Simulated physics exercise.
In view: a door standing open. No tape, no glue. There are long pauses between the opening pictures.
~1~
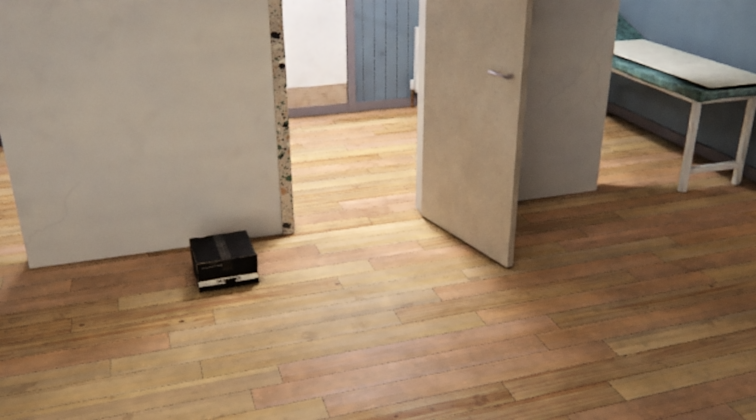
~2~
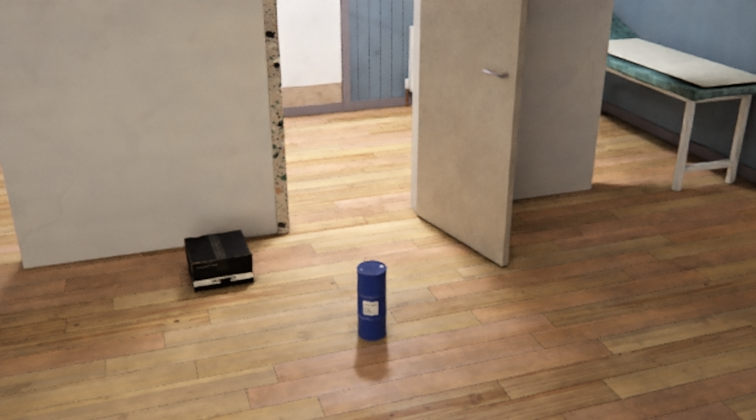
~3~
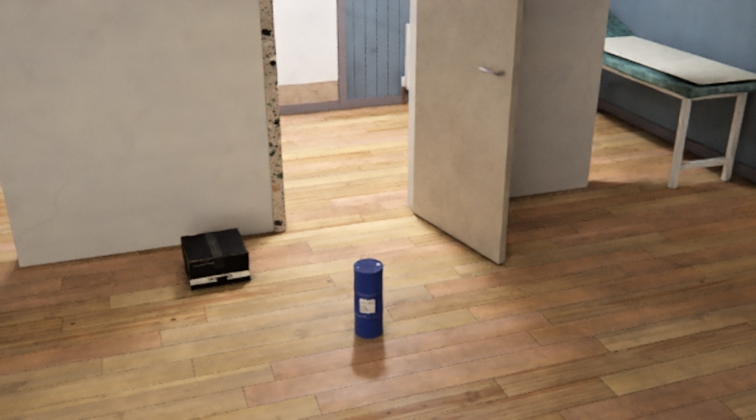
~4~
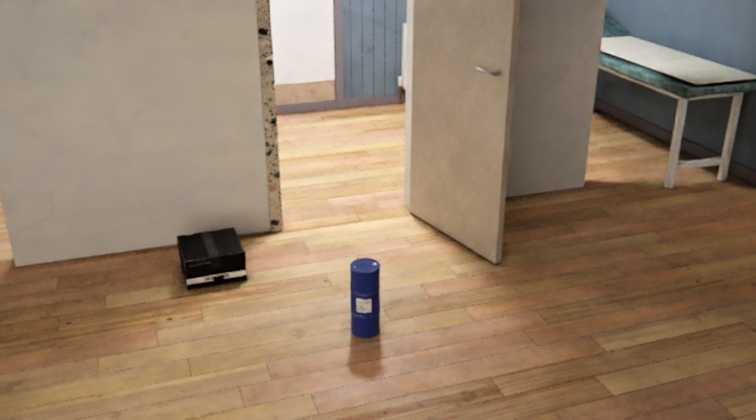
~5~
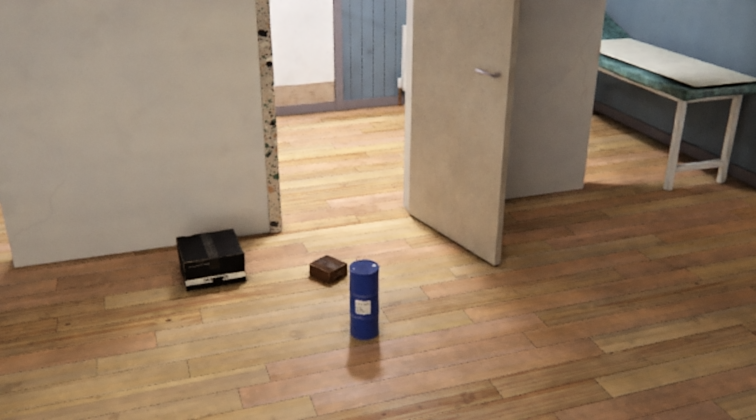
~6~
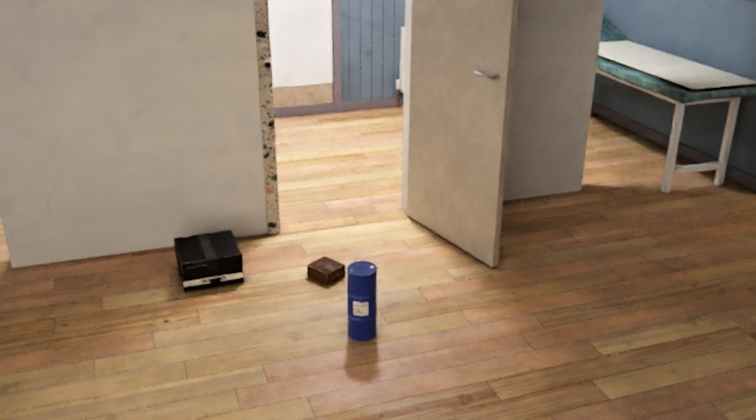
In a wood-floored room with an open door, a blue canister appears, then a brown box.
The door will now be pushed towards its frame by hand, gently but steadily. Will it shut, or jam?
It closes.
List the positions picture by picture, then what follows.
The first frame shows door wide open and still; black box (224, 260).
The second frame shows door wide open and still; black box (219, 260); blue canister (372, 301).
The third frame shows door wide open and still; black box (215, 258); blue canister (369, 299).
The fourth frame shows door wide open and still; black box (212, 258); blue canister (365, 298).
The fifth frame shows door wide open and still; black box (211, 259); blue canister (364, 300).
The sixth frame shows door wide open and still; brown box (326, 271); black box (209, 260).
Then, 0.80 s later than the last frame, door 84° open.
Then, 1.50 s later than the last frame, door 49° open.
Then, 2.10 s later than the last frame, door 17° open.
When it is over, door 0° open; all 3 as before. End places, in pixels of the last picture, brown box near (326, 271).
